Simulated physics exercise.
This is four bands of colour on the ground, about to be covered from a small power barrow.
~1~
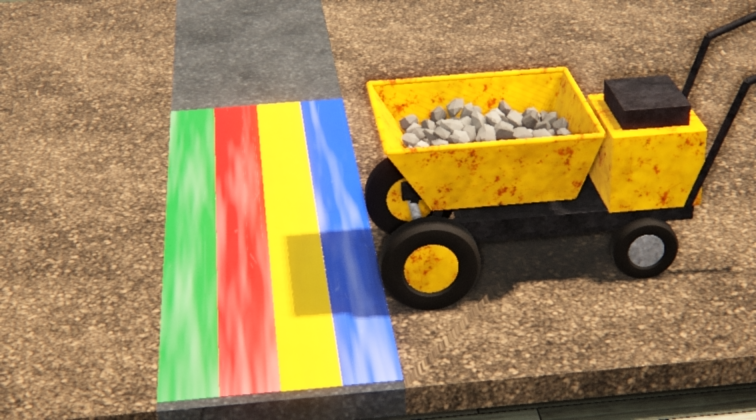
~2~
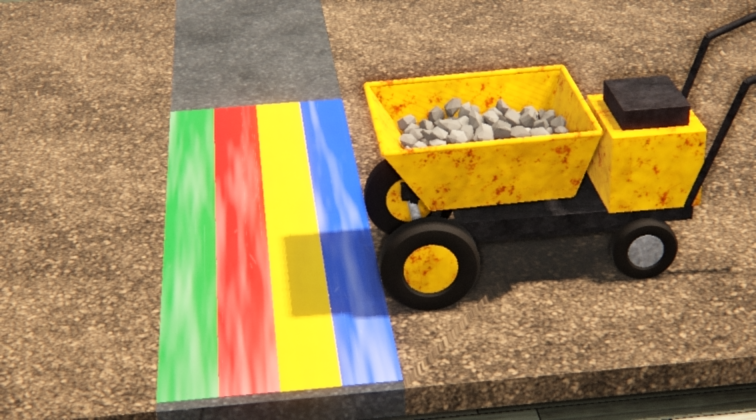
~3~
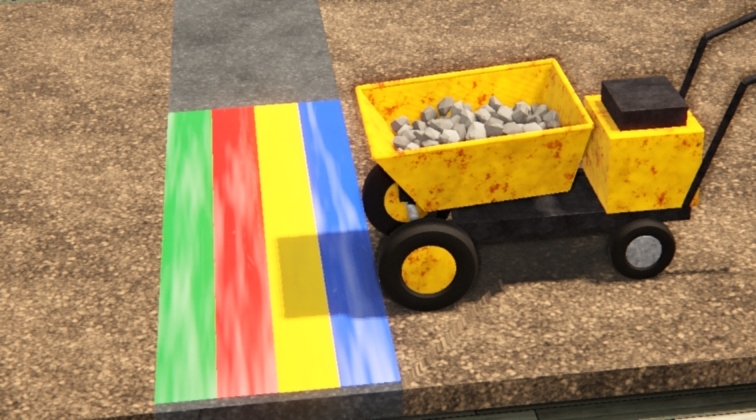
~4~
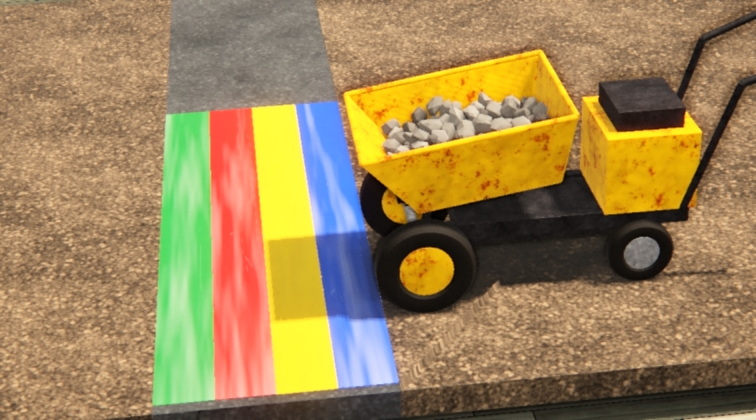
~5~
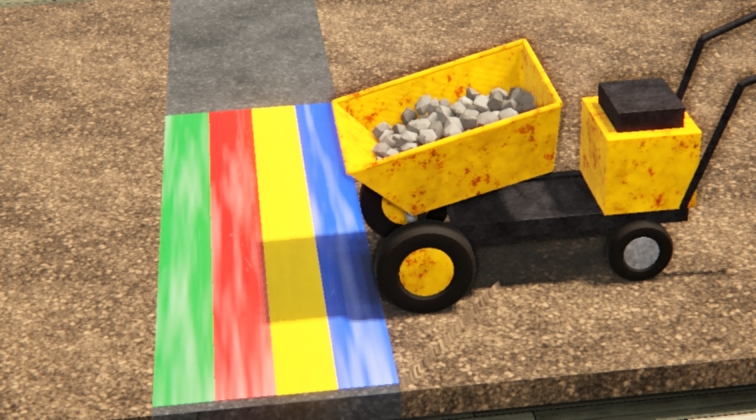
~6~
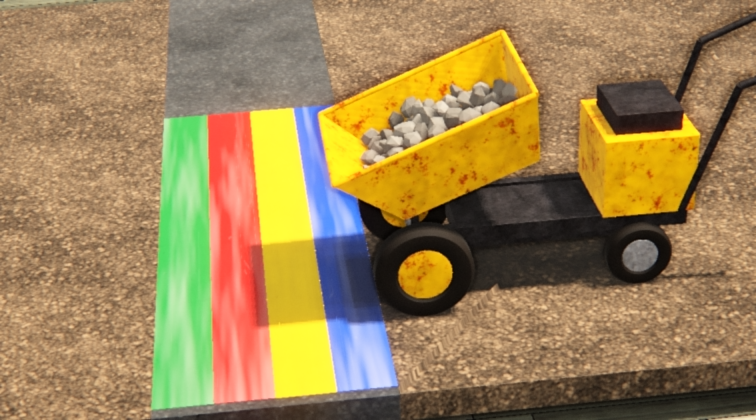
In this clip, a yellow power barrow loaded with grey broken stones stands beside green, red, yellow and blue bands on the ground, and its skip gradually tilts to the left, its lip lowering over the blue band.
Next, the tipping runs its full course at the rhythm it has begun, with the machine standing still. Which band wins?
Most covered: The red band.
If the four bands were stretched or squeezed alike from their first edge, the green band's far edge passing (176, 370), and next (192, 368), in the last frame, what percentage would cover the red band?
In turn 40 and 30 in a hundred.
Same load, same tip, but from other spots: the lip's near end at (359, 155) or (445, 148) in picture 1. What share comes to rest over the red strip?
In turn 40 and 20 in a hundred.
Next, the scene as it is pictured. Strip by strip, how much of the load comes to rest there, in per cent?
In per cent, blue strip 0, yellow strip 15, red strip 35 and green strip 20.
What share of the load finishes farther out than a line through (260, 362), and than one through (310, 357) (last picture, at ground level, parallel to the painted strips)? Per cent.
Roughly 60 per cent, and 80 per cent.
Shortly afterwards, skip tipped steeply; the whole lot in the skip.
Next, skip tipped right over; the bulk in the skip; only a few over the yellow strip; a little over the red strip; only a few over the green strip.
Some moments later, skip tipped right over; near a quarter in the skip; a little over the yellow strip; near a third over the red strip; near a quarter over the green strip; a little off the paint.
In the end, skip tipped right over; near a quarter in the skip; none at all over the blue strip; a little over the yellow strip; near a third over the red strip; near a quarter over the green strip; a little off the paint.
